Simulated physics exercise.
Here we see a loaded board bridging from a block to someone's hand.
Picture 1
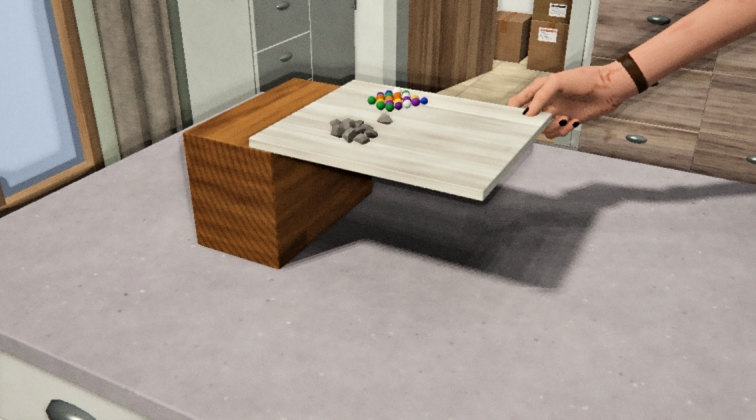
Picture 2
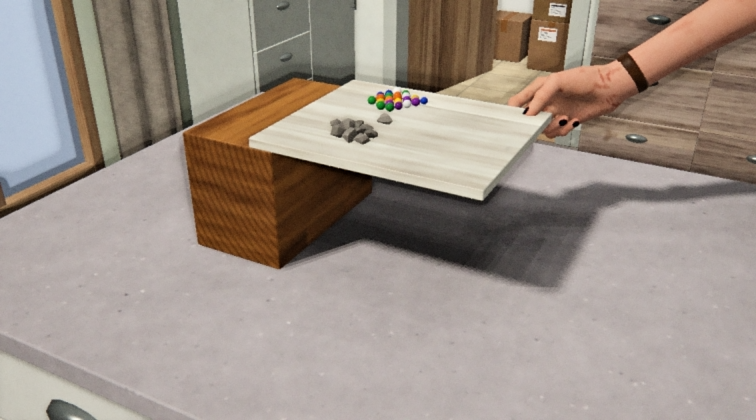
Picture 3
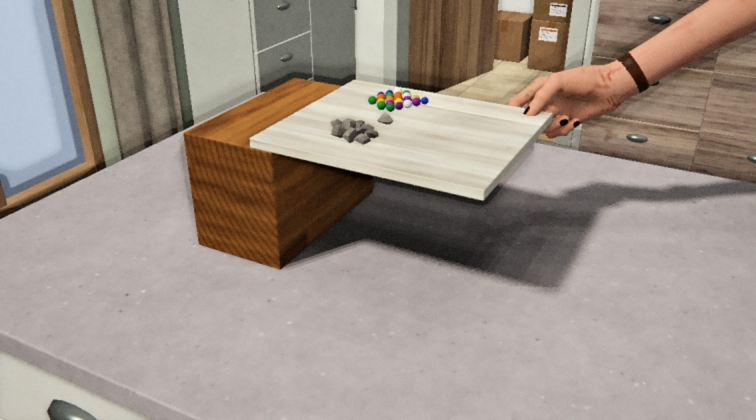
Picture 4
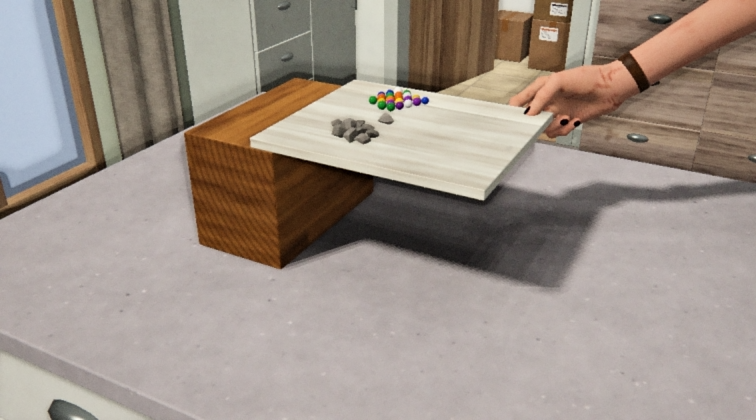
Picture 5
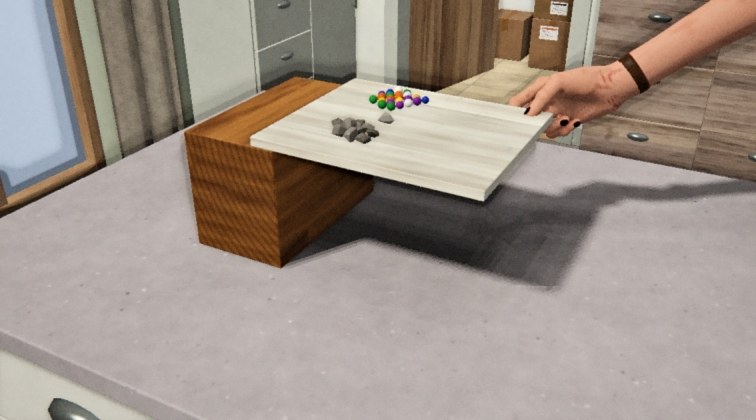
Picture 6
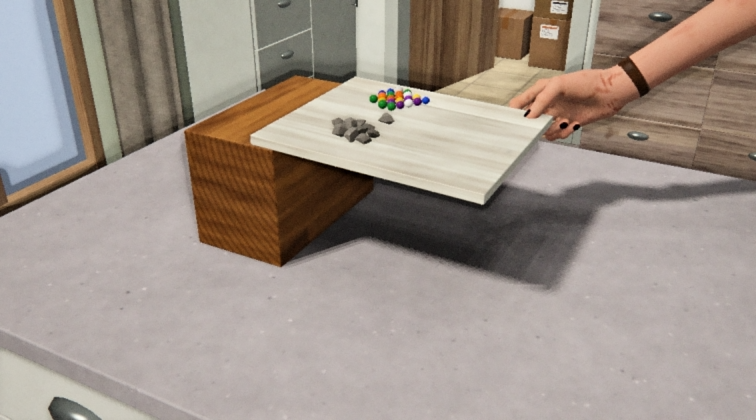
A hand held one end of a pale board level, its other end resting on a wooden block, and barely lowered it, while the small gray stones and colorful beads on top stayed put.
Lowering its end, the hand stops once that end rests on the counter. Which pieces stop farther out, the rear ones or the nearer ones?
I expect the one more distant from us will go farther.
Then, 0.78 s after the last picture, board sloping at 21°; front portion all still on the board; back portion mostly less than half a board's length out.
Then, 1.47 s after the last picture, board sloping at 38°; front portion mostly at the foot of the board; back portion mostly one to two board lengths out.
Then, 2.05 s after the last picture, board resting at 39°; front portion mostly at the foot of the board; back portion mostly one to two board lengths out.
At rest, board resting at 39°; front portion mostly at the foot of the board; back portion mostly one to two board lengths out, about a third gone off the counter; the back portion has gone farther.
